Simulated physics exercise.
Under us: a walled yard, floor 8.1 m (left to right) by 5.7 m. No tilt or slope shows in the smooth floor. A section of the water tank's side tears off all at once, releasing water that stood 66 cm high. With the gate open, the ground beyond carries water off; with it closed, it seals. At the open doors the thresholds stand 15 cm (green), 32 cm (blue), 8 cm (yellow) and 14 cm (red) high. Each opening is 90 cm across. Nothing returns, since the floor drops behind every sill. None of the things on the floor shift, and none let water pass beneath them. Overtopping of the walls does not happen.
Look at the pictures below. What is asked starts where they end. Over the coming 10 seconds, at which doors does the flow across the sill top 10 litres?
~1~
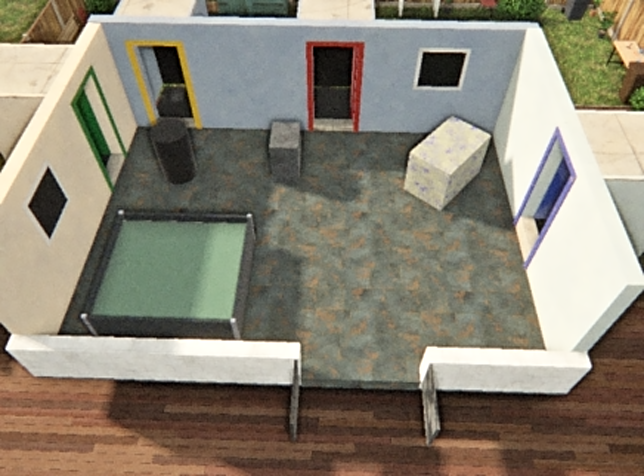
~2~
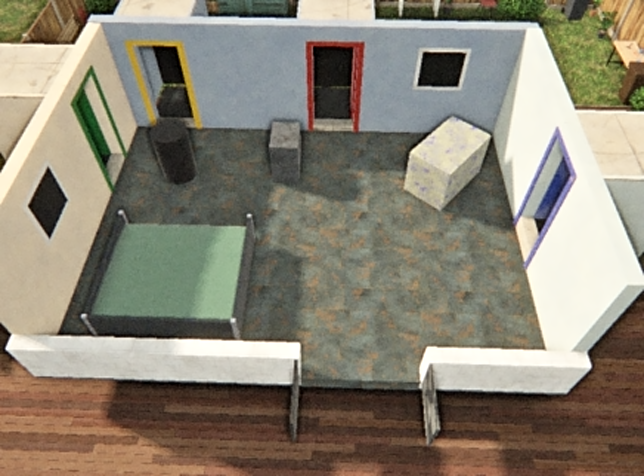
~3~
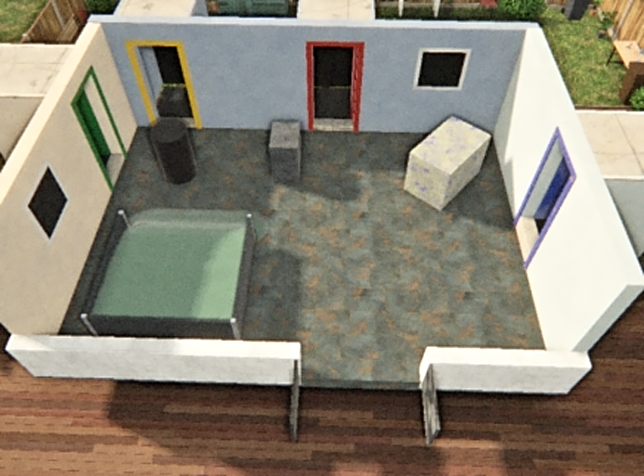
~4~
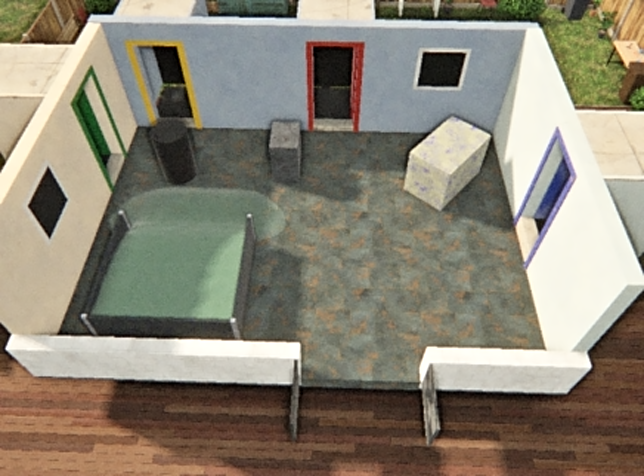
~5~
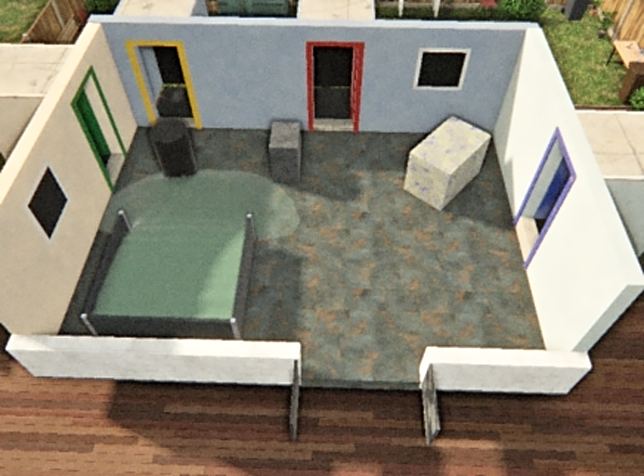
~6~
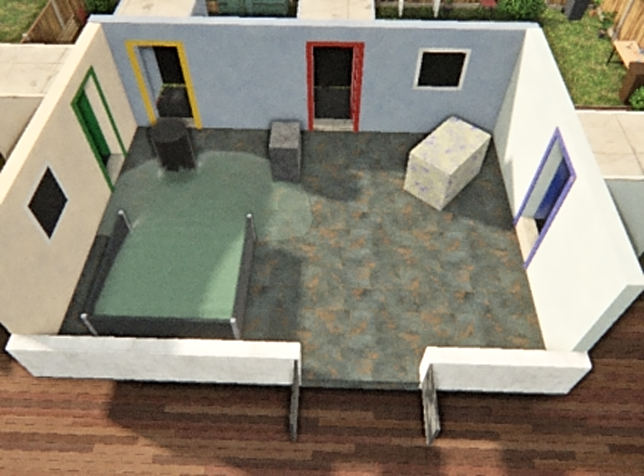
Door by door: The green door tops it, the blue door falls short, the yellow door tops it, the red door falls short.
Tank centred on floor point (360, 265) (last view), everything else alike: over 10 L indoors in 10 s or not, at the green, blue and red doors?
Green: Within limit; blue: Within limit; red: Too much.
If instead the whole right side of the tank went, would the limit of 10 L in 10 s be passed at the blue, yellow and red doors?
Door blue stays within, door yellow stays within, door red stays within.
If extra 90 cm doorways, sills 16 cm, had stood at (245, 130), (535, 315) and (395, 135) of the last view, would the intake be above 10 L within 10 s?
In that order: Beyond it, short of it, short of it.
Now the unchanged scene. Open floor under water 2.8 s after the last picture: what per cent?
50 %.
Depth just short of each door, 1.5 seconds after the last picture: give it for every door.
You'd get green at 29 cm, blue at 0 cm, yellow at 24 cm, and red at 11 cm.
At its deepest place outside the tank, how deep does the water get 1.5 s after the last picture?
Max around 42 cm.
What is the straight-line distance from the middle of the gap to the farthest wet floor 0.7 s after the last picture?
Some 3.6 metres from the gap.
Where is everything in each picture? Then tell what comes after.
In the first frame, still water, 66 cm deep, in the water tank at (174, 266).
In the second frame, the front is at (258, 239), 1.2 m from the gap on the water tank's far side; 0.6 m2 of floor is under water; 66 cm left at the back of the water tank.
In the third frame, water pours out on the water tank's far side and has run 1.4 m, to a hidden place; typically 12 cm deep outside, 66 cm at the water tank's back.
In the fourth frame, the front is at (280, 215), 1.7 m from the gap on the water tank's far side; 3.6 m2 of floor is under water; 66 cm left at the back of the water tank.
In the fifth frame, water pours out on the water tank's far side and has run 2.1 m, to (290, 202); typically 9 cm deep outside, 62 cm at the water tank's back.
In the sixth frame, the front is at (256, 158), 2.5 m from the gap on the water tank's far side; 7.0 m2 of floor is under water; 55 cm left at the back of the water tank.
Then, 0.7 s after the last picture water covers 30 % of the floor and is deepest (42 cm) near (184, 188); green door 23 cm at the sill, 0 L in, blue door not reached, yellow door 9 cm at the sill, 0 L in, red door not reached.
Then, 1.5 s after the last picture water covers 40 % of the floor and is deepest (42 cm) near (135, 134); green door 29 cm at the sill, 42 L in, blue door not reached, yellow door 24 cm at the sill, 15 L in, red door 11 cm at the sill, 0 L in.
Then, 2.8 s after the last picture water covers 50 % of the floor and is deepest (30 cm) near (115, 186); green door 25 cm at the sill, 115 L in, blue door not reached, yellow door 27 cm at the sill, 134 L in, red door 11 cm at the sill, 0 L in.
Then, 5.3 s after the last picture water covers 80 % of the floor and is deepest (20 cm) near (50, 356); green door 15 cm at the sill, 167 L in, blue door 3 cm at the sill, 0 L in, yellow door 14 cm at the sill, 254 L in, red door 6 cm at the sill, 1 L in.
Then, 9.3 s after the last picture water covers 95 % of the floor and is deepest (12 cm) near (50, 356); green door 6 cm at the sill, 169 L in, blue door 5 cm at the sill, 0 L in, yellow door 6 cm at the sill, 270 L in, red door 7 cm at the sill, 1 L in.
